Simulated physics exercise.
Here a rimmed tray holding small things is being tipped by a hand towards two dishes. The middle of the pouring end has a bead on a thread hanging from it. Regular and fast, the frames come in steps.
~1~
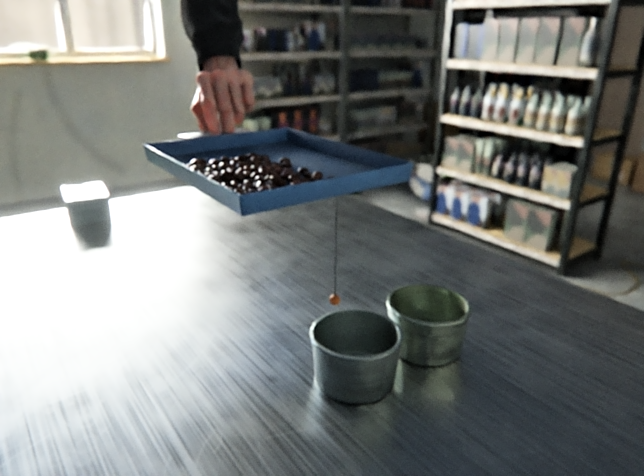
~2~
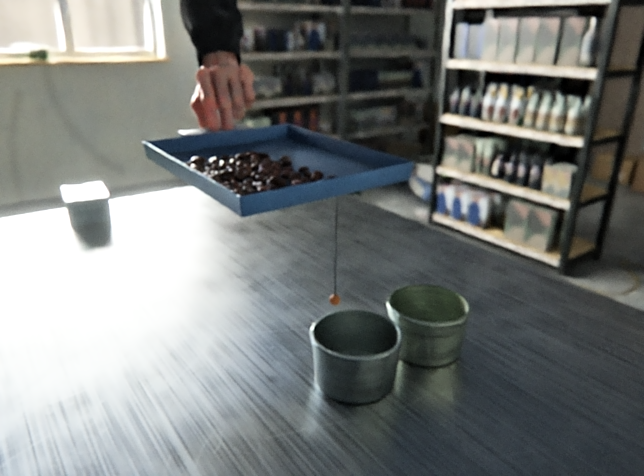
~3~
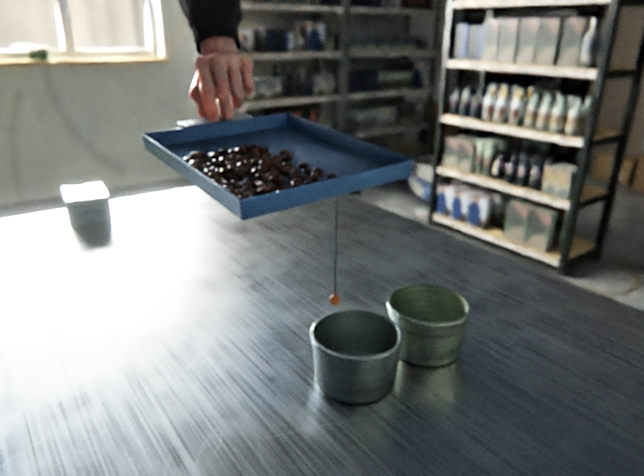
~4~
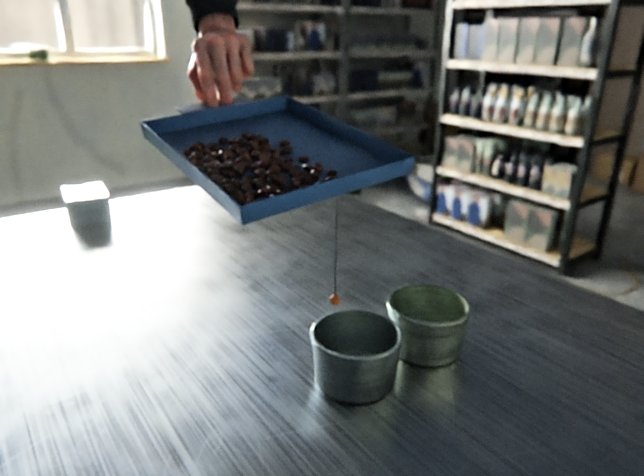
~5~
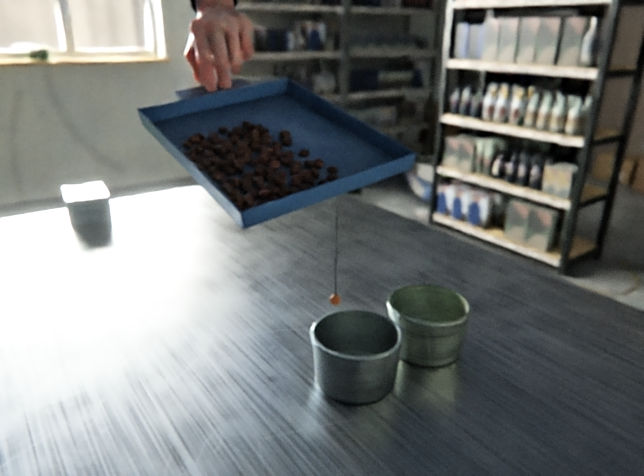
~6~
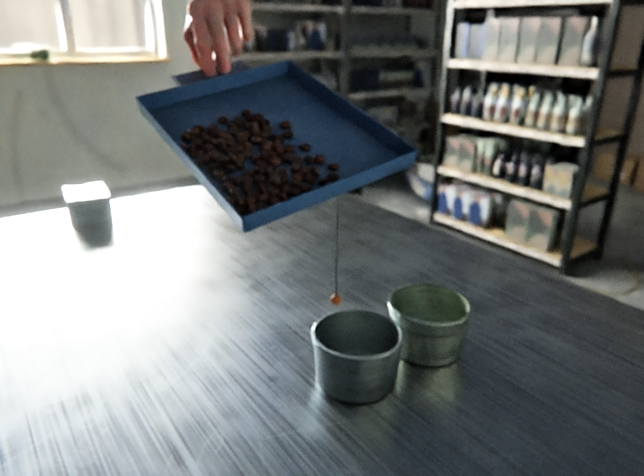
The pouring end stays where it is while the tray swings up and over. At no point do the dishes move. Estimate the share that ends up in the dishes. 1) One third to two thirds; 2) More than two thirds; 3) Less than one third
Option 3: Less than one third.
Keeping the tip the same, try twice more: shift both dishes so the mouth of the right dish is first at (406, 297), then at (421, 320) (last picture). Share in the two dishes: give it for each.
First position: Some 0 %; second position: Some 10 %.
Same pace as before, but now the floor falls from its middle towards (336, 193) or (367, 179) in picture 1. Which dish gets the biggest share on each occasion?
So, first the one on the left side, and second the one on the right side.
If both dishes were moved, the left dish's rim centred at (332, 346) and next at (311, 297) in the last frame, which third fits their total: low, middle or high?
Earlier place: Under a third. Later place: Under a third.
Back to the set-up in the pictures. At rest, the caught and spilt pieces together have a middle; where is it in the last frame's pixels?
Close to (263, 410).
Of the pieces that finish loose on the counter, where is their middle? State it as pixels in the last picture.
Estimate: About (262, 410).
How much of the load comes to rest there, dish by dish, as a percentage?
Per cent held at the end: Left dish 0, right dish 0.
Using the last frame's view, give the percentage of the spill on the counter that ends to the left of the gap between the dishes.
Around 100 percent of the pieces.
Soon after the last picture, tray tipped steeply; all on the tray.
A little later, tray tipped past a quarter turn; about a quarter on the tray; about half outside both; about a quarter in the air.
Later still, tray tipped past a quarter turn; a stray few in the left dish; nearly all outside both.
At rest, tray tipped past a quarter turn; a stray few in the left dish; none in the right dish; nearly all outside both.
